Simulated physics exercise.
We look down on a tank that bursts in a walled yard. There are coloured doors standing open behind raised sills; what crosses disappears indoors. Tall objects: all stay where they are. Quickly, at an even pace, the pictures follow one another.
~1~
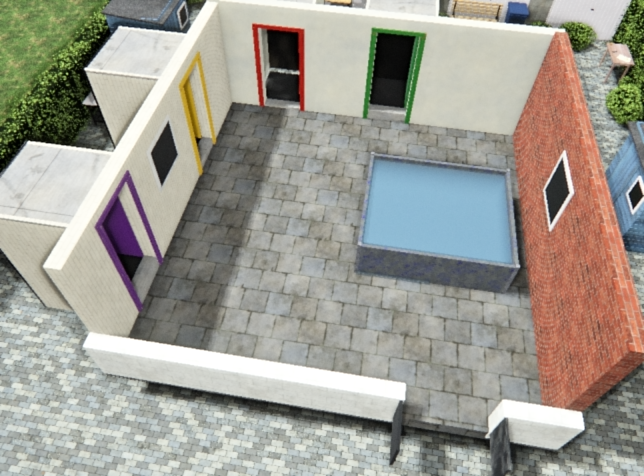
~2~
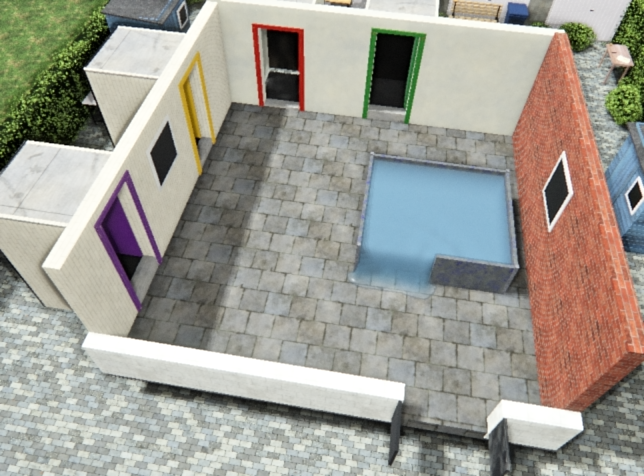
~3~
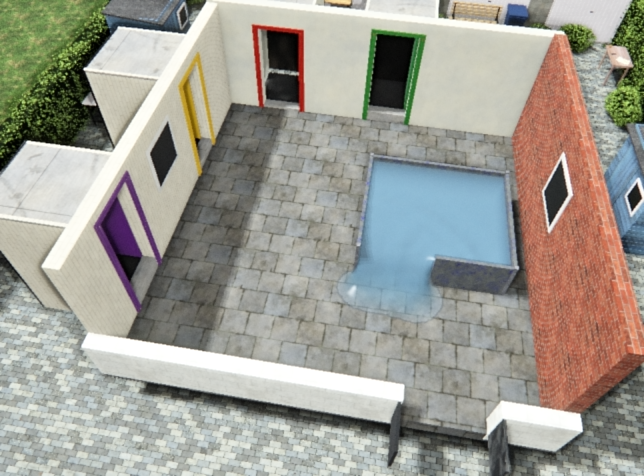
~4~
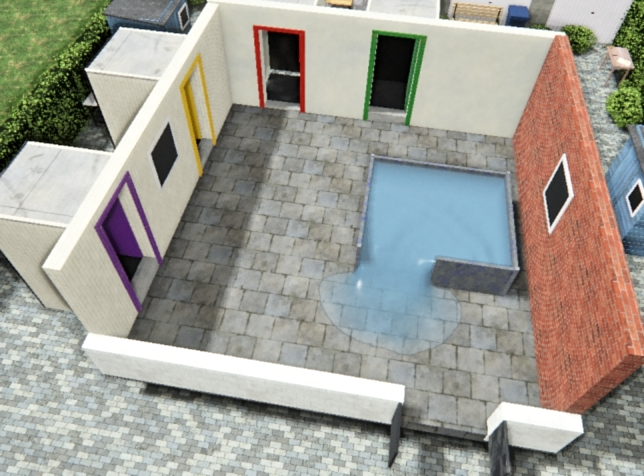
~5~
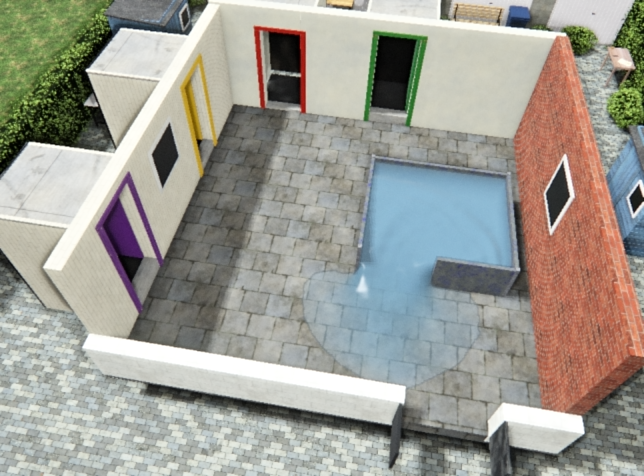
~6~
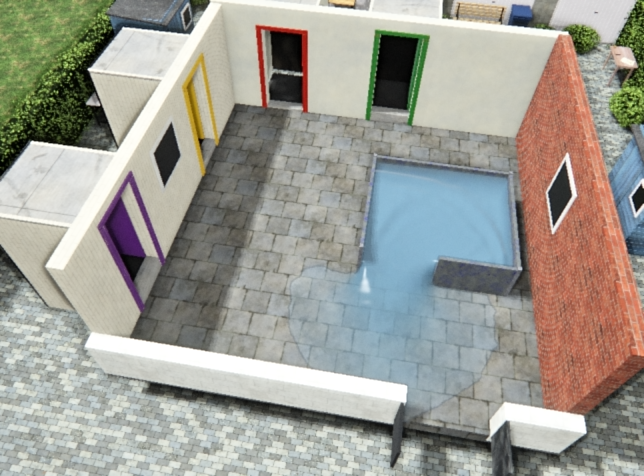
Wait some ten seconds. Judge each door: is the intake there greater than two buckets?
In the end yellow door: Not too much gets in there; green door: Not too much gets in there; red door: Too much gets in there; purple door: Not too much gets in there.
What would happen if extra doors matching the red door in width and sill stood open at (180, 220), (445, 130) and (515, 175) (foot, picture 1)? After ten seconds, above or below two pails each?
Taking them as listed, the first overshoots, the second undershoots and the third undershoots.
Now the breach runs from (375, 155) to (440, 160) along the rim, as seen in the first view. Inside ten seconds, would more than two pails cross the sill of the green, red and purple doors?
Briefly, green crosses the limit, red crosses the limit, and purple remains below the limit.
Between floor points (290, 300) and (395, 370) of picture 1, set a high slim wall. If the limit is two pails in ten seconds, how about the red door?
My guess is that the red one exceeds the limit.
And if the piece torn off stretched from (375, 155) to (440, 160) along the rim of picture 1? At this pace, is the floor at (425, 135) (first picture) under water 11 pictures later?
Verdict: Under water.
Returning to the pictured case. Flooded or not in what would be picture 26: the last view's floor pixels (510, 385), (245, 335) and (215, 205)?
Result, in the order given: Wetted / wetted / wetted.
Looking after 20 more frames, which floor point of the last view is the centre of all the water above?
I'd mark it close to (372, 277).
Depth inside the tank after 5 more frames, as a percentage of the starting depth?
Near 74 in a hundred.
A moment on, water covers 20 % of the floor; the yellow door not reached, the green door not reached, the red door not reached, the purple door not reached.
Next, water covers 30 % of the floor; the yellow door not reached, the green door not reached, the red door not reached, the purple door not reached.
Then, water covers 40 % of the floor; the yellow door not reached, the green door not reached, the red door not reached, the purple door under two buckets in.
Later, water covers 75 % of the floor; the yellow door wet at the sill, nothing in, the green door not reached, the red door over two buckets in, the purple door under two buckets in.
In the end, water covers 100 % of the floor; the yellow door wet at the sill, nothing in, the green door wet at the sill, nothing in, the red door far over two buckets in, the purple door under two buckets in.
